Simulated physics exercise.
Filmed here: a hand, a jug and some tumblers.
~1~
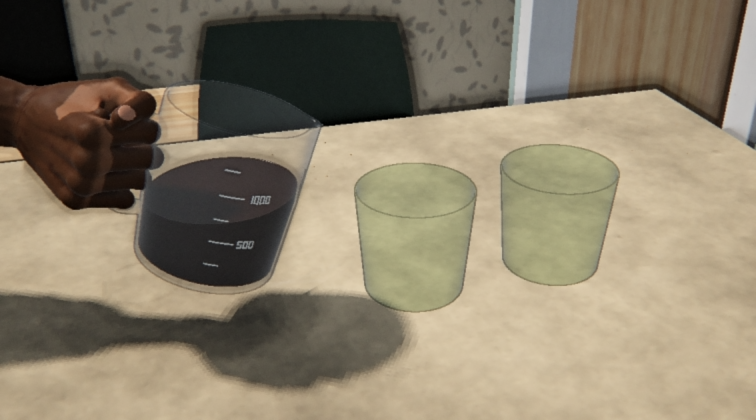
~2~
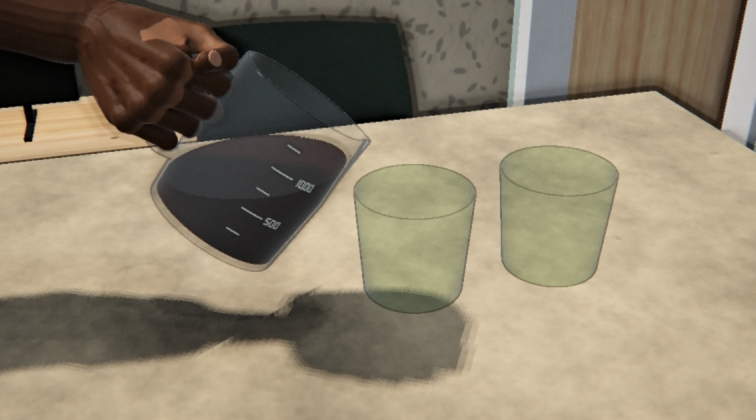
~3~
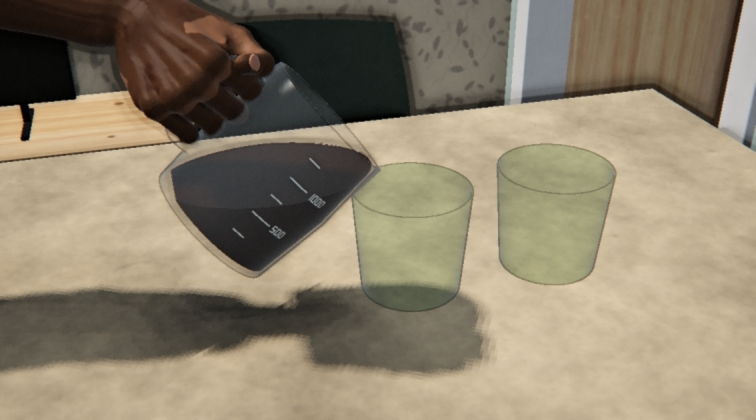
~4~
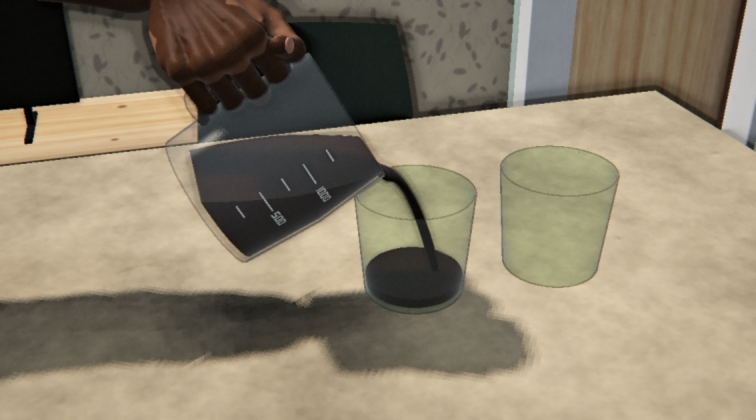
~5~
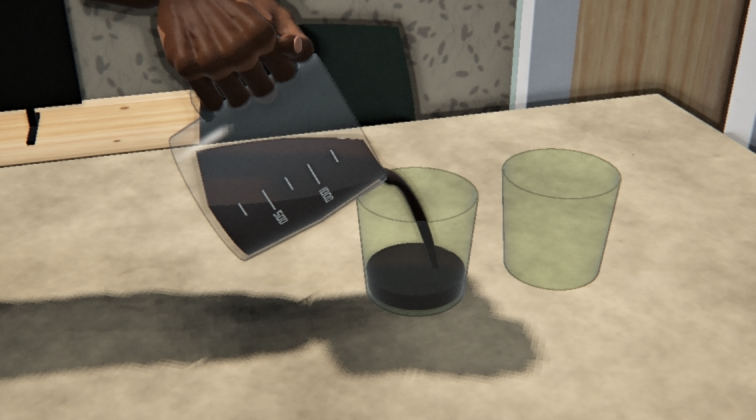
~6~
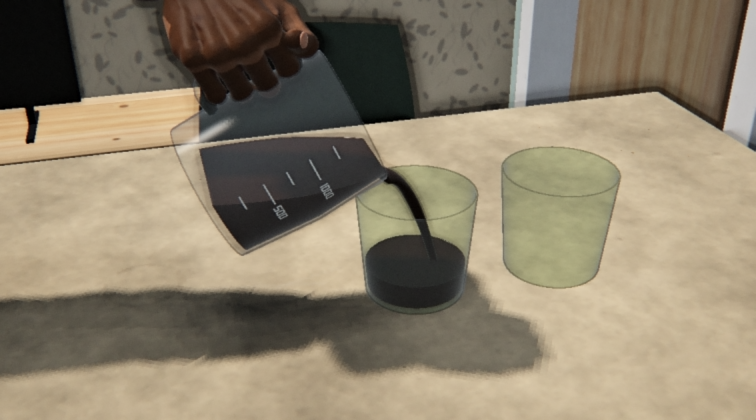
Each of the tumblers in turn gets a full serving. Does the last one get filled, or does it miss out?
It misses out.
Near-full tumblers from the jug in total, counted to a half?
Tally: Around 1.0.
Next, the first is about half full.
After that, the first is done and the jug has only drops of its load.
Finally, the jug is empty with one filled and the next at only drops of a serving.
